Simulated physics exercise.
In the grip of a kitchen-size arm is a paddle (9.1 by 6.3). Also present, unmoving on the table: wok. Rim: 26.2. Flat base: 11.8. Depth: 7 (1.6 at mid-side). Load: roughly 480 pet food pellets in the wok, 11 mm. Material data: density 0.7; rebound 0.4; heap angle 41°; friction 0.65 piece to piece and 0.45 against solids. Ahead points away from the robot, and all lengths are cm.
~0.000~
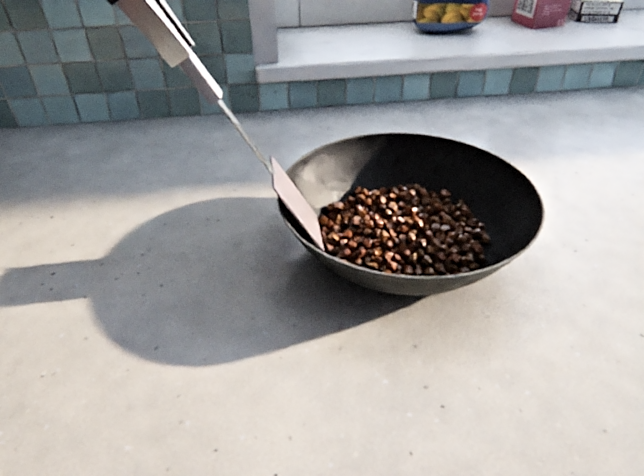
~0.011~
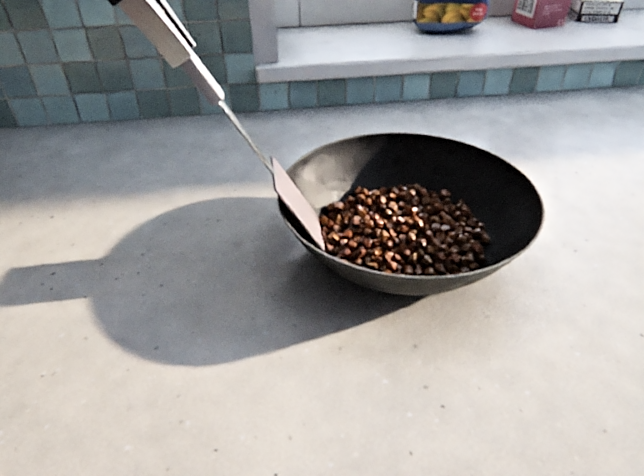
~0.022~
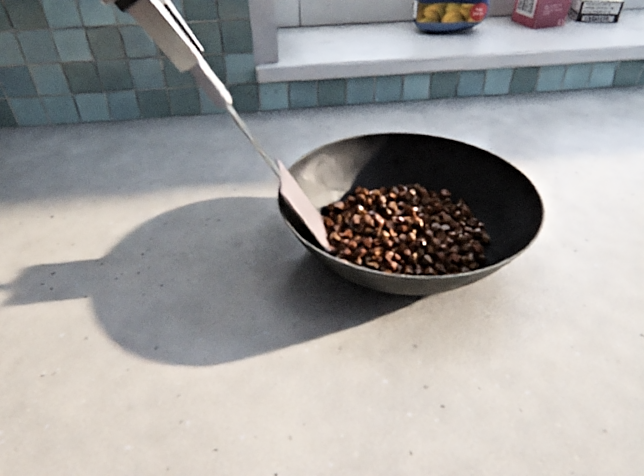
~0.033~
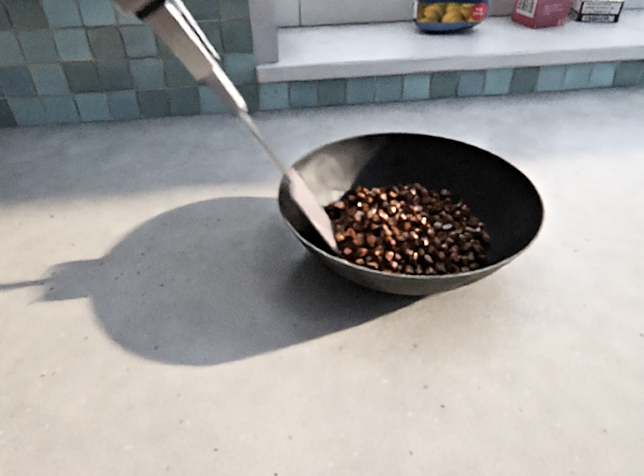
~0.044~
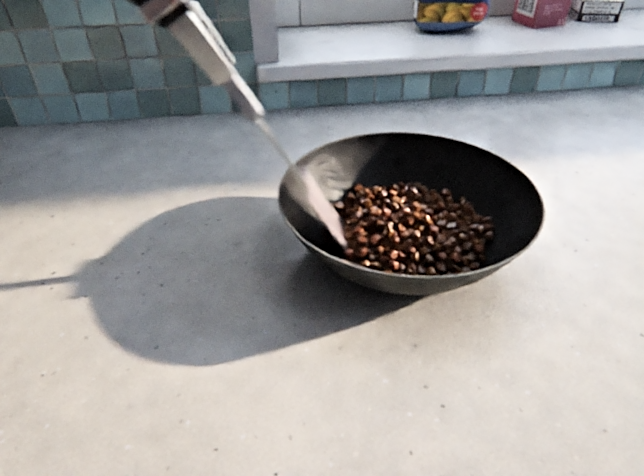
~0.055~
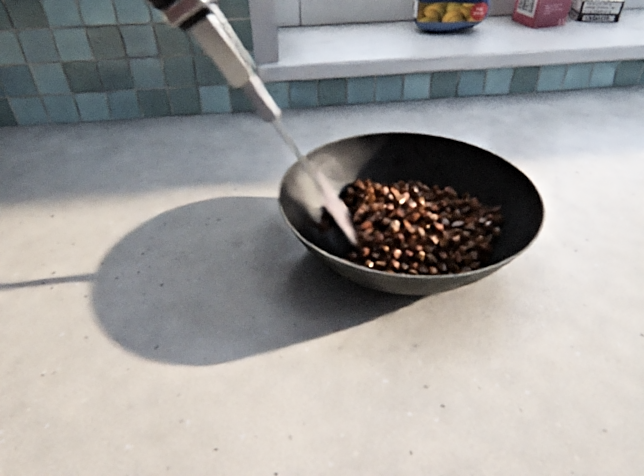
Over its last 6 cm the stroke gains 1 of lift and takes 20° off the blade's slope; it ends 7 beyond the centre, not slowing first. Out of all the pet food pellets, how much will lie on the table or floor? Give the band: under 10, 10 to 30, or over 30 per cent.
10 to 30 per cent.
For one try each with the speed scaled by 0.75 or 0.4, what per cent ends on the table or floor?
5 and 5 %.
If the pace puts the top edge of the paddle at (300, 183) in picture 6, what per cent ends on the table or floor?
Near 5 in a hundred.
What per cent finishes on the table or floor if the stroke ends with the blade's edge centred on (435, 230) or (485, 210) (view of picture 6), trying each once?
I'd say some 0 per cent, then some 40 per cent.
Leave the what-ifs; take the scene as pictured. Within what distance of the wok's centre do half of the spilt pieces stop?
I reckon close to 20 centimetres.
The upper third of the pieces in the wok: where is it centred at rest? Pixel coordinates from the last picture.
The centre sits close to (482, 202).
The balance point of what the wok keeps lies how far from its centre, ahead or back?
Ahead, by about 4.5 cm.
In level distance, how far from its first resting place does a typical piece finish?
Roughly 5 centimetres.
After 0.08 s, sloping 61°, highest piece 8 above the table; 479 in the wok.
After 0.11 s, sloping 55°, highest piece 13 above the table; 477 in the wok, 2 on the blade or in flight.
After 0.32 s, sloping 41°, highest piece 24 above the table; 417 in the wok, 21 on the table or floor, 41 on the blade or in flight.
After 1.37 s, sloping 41°, highest piece 8 above the table; 416 in the wok, 63 on the table or floor.
At rest, 416 in the wok, 63 on the table or floor. That is 13 % on the table or floor.
